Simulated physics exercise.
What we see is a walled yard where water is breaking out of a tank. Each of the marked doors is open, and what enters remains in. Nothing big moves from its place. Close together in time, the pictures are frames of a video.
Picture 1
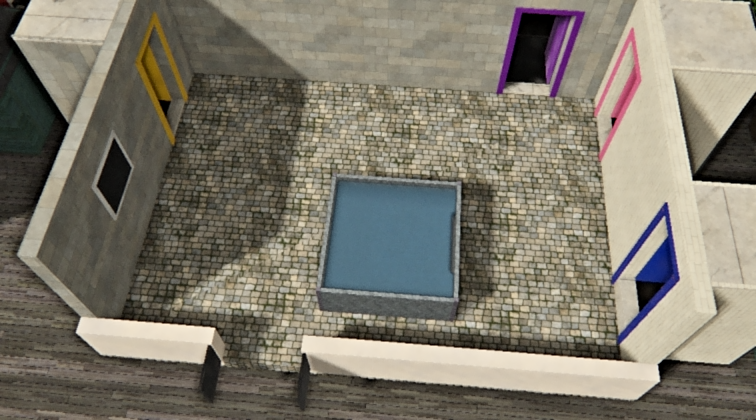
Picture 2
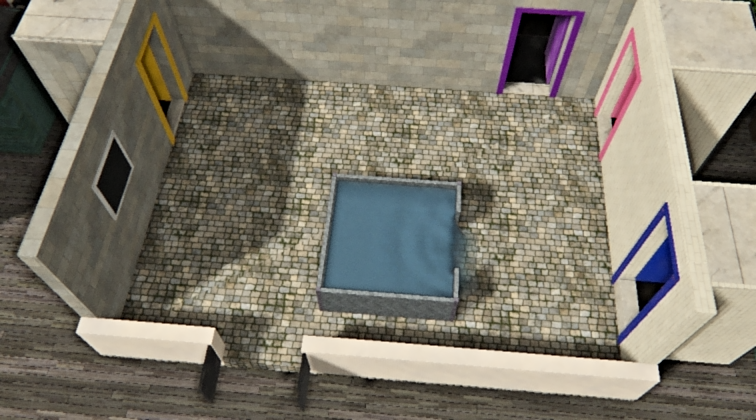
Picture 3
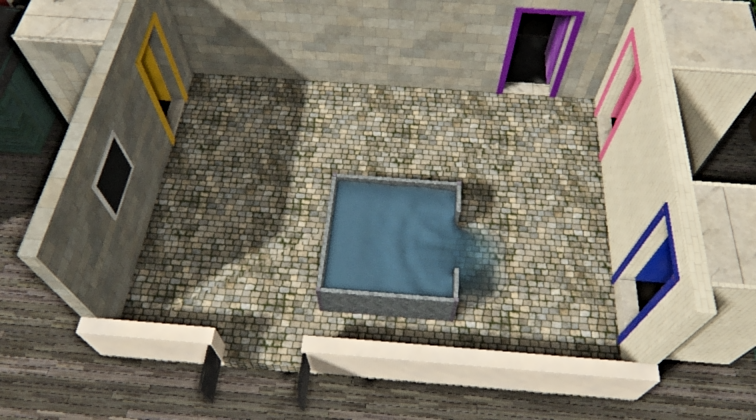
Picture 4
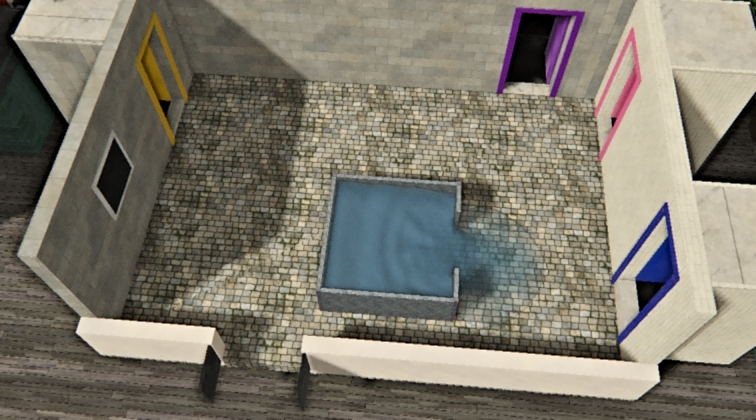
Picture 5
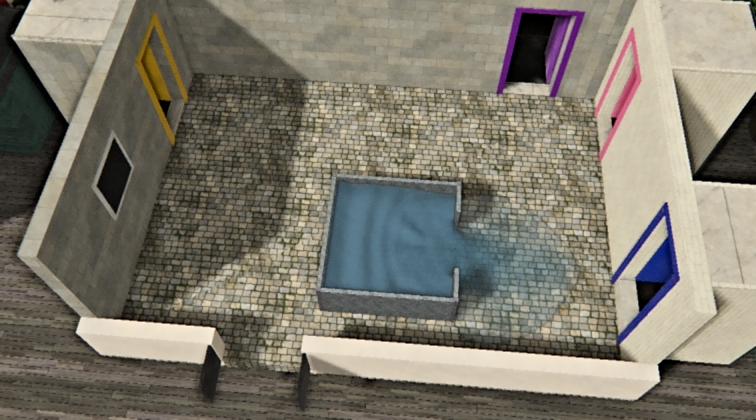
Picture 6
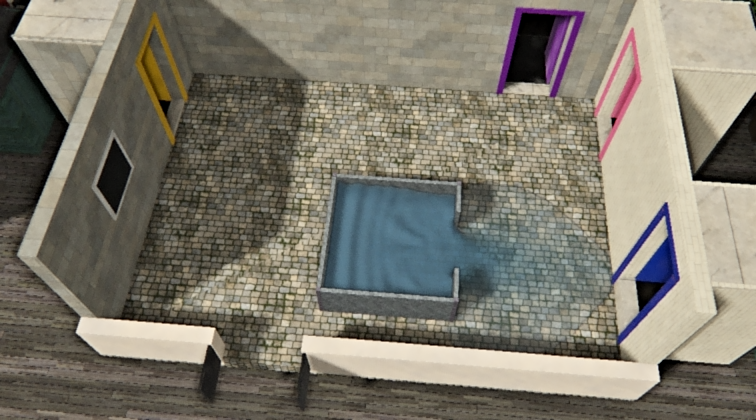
Water broke out through a gap in the right side of a square tank in a walled yard, rippling inside as it spread rightward across the cobbles toward the blue-framed doorway.
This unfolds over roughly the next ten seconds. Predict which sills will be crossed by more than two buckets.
In order: The yellow door will not top two buckets. The blue door will not top two buckets. The purple door will top two buckets. The pink door will top two buckets.
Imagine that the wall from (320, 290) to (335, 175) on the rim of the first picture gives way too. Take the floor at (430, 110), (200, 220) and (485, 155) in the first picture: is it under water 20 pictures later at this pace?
So: Spared, then wetted, then spared.
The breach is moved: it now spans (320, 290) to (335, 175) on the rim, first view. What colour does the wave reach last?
Answer - the one in blue.
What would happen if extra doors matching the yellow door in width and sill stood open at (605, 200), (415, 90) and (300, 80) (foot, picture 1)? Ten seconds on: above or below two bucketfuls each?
Result, in listed order - gets past the limit, doesn't reach the limit, doesn't reach the limit.
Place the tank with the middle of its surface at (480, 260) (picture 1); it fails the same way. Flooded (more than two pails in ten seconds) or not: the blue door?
I'd say the blue door crosses the line.
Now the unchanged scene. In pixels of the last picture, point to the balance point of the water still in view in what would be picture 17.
I'd point to (467, 257).
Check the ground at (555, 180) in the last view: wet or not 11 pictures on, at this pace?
It'll be soaked.
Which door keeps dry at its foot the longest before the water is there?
I'd go with the yellow-painted one.
A moment on, water covers 20 % of the floor; the yellow door not reached, the blue door wet at the sill, nothing in, the purple door not reached, the pink door not reached.
Next, water covers 25 % of the floor; the yellow door not reached, the blue door wet at the sill, nothing in, the purple door not reached, the pink door wet at the sill, nothing in.
Then, water covers 35 % of the floor; the yellow door not reached, the blue door under two buckets in, the purple door under two buckets in, the pink door under two buckets in.
Later, water covers 70 % of the floor; the yellow door not reached, the blue door under two buckets in, the purple door far over two buckets in, the pink door over two buckets in.
In the end, water covers 95 % of the floor; the yellow door wet at the sill, nothing in, the blue door under two buckets in, the purple door far over two buckets in, the pink door over two buckets in.
